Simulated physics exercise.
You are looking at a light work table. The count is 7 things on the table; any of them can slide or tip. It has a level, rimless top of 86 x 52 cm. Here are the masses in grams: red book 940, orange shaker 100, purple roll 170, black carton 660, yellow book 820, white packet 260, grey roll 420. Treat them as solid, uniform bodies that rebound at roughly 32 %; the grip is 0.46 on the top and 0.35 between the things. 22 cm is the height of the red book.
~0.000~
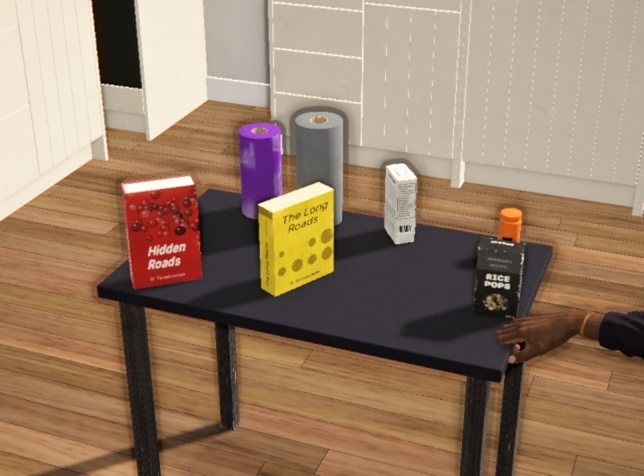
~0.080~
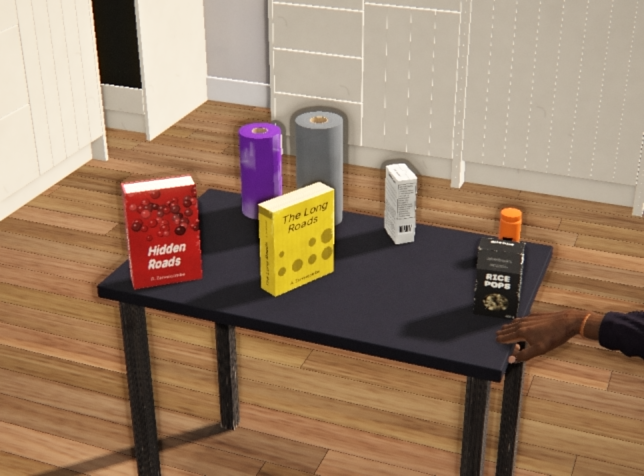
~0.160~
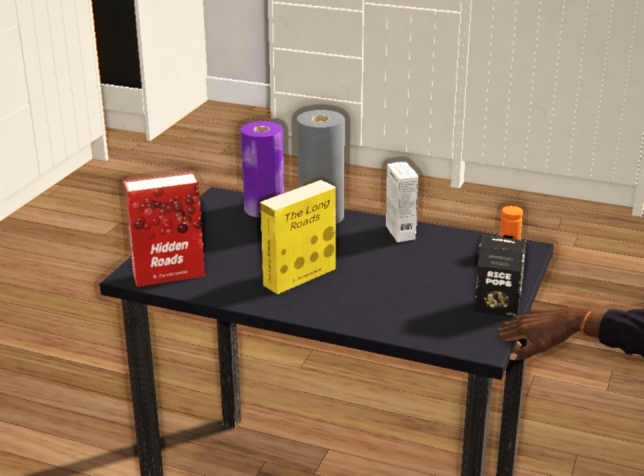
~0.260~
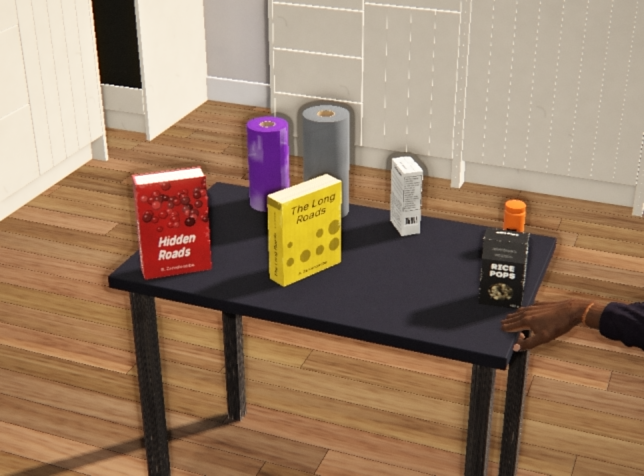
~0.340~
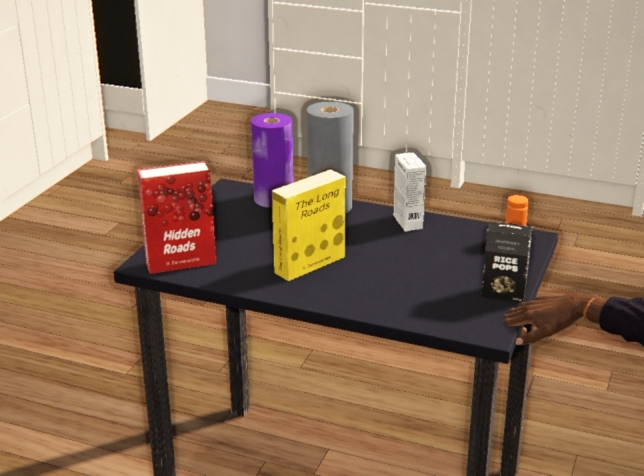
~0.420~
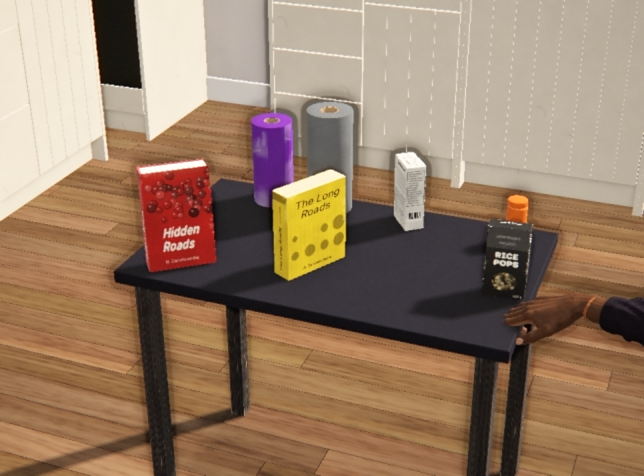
At the start, books, rolls, a white packet, a black carton and an orange shaker stand on a dark table, a hand resting at its right corner. The table then shifts slightly back and to the right, the hand moving with it, and everything on top rides along, still standing.
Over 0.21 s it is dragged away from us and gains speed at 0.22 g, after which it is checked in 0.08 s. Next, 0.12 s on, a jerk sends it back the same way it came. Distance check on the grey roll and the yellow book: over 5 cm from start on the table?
Grey roll not over; yellow book not over.
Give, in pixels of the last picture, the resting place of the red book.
(159, 236), roughly.
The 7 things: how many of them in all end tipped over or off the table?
Count: 2.
By 1.02 s, red book on its side; black carton tilted 31°.
By 1.42 s, red book on its side; black carton on its side; orange shaker tilted 11°.
When it is over (3.7 s), lying over on the table, red book and black carton; the other 5 within 5 cm of the start. End places, in pixels of the last picture, grey roll near (319, 171), yellow book near (297, 239).
